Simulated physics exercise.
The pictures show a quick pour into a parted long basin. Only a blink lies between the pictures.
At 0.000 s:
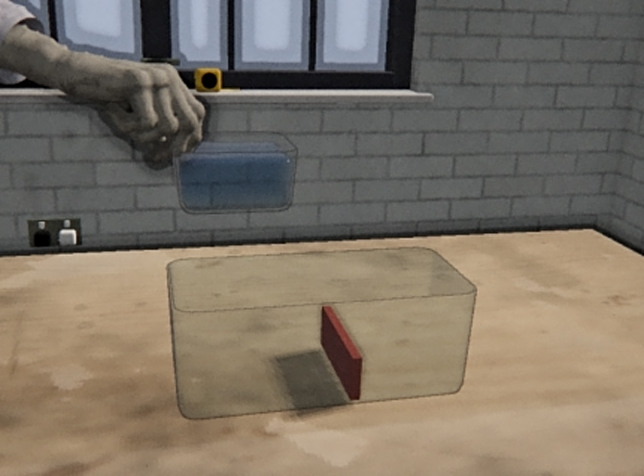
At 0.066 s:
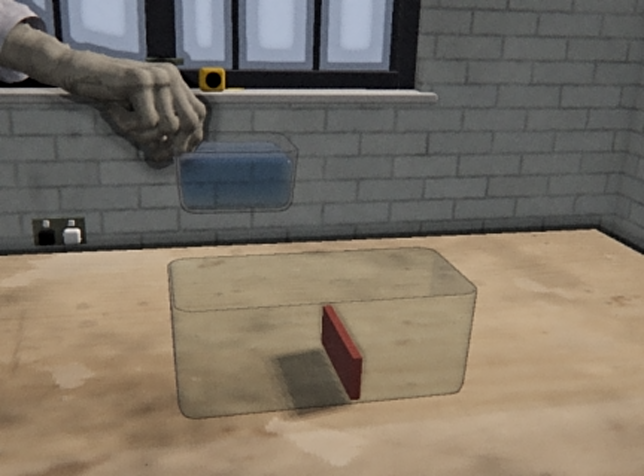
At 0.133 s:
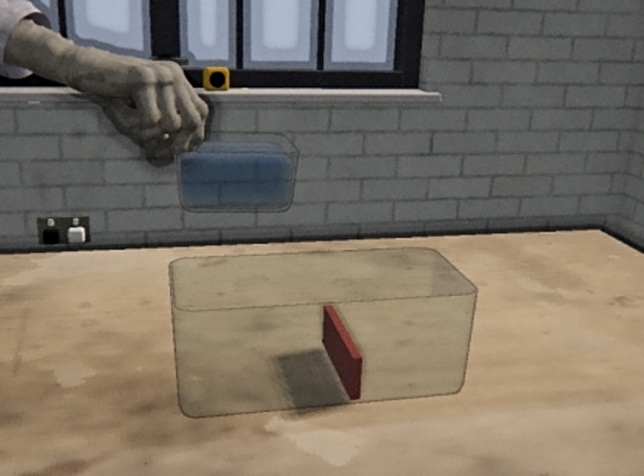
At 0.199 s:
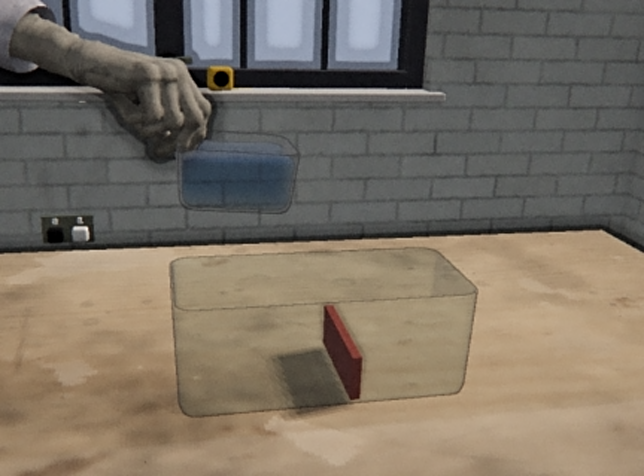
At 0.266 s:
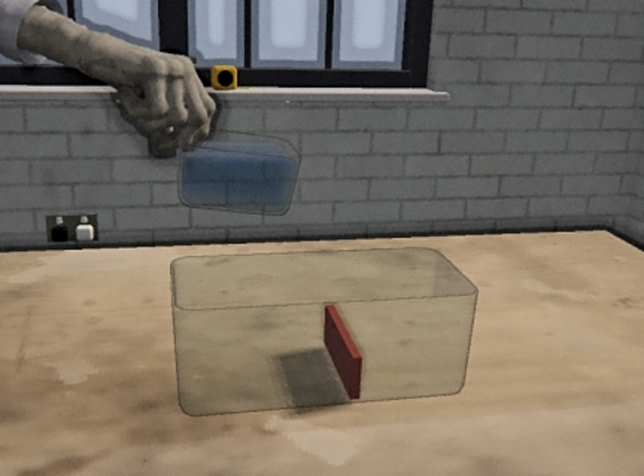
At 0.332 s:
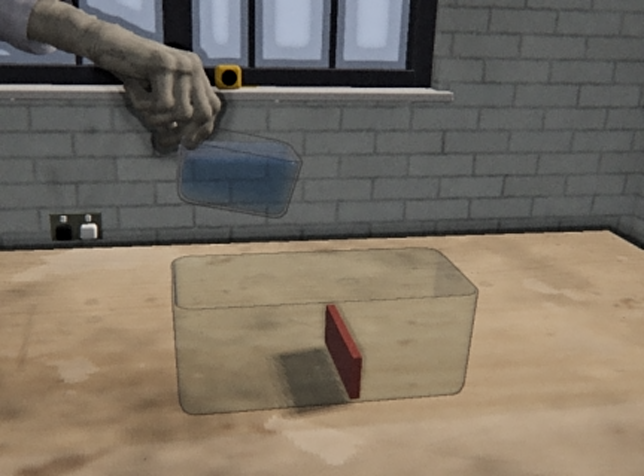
On a wooden tabletop by a brick wall, a hand slowly tilting a small clear container of blue liquid above a divided basin.
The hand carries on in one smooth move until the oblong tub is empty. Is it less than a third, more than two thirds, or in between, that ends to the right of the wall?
The share right of the wall is from a third to two thirds.
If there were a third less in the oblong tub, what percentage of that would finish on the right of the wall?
It comes to 30 per cent or so.
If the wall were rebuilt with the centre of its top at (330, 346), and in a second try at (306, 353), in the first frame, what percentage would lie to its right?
Roughly 70 per cent, and 80 per cent.
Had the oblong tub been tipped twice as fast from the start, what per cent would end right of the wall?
Close to 50 per cent.
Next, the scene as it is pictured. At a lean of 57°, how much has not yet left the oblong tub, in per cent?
Roughly 50 in a hundred.
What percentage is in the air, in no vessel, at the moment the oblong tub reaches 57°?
Roughly 30 in a hundred.
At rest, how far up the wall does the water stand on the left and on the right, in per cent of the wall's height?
Near 20 on the left, 40 on the right.
A moment on, the oblong tub is tipped part way and 50 per cent is still to pour, 6 is left of the wall and 16 right of it.
Next, the oblong tub is tipped on its side and 11 per cent is still to pour, 22 is left of the wall and 60 right of it.
Then the oblong tub is tipped on its side and 1 per cent is still to pour, 37 is left of the wall and 60 right of it.
Later the oblong tub is tipped on its side and 0 per cent is still to pour, 39 is left of the wall and 60 right of it.
Finally, 39 per cent lies left of the wall, 60 right of it and 1 outside.
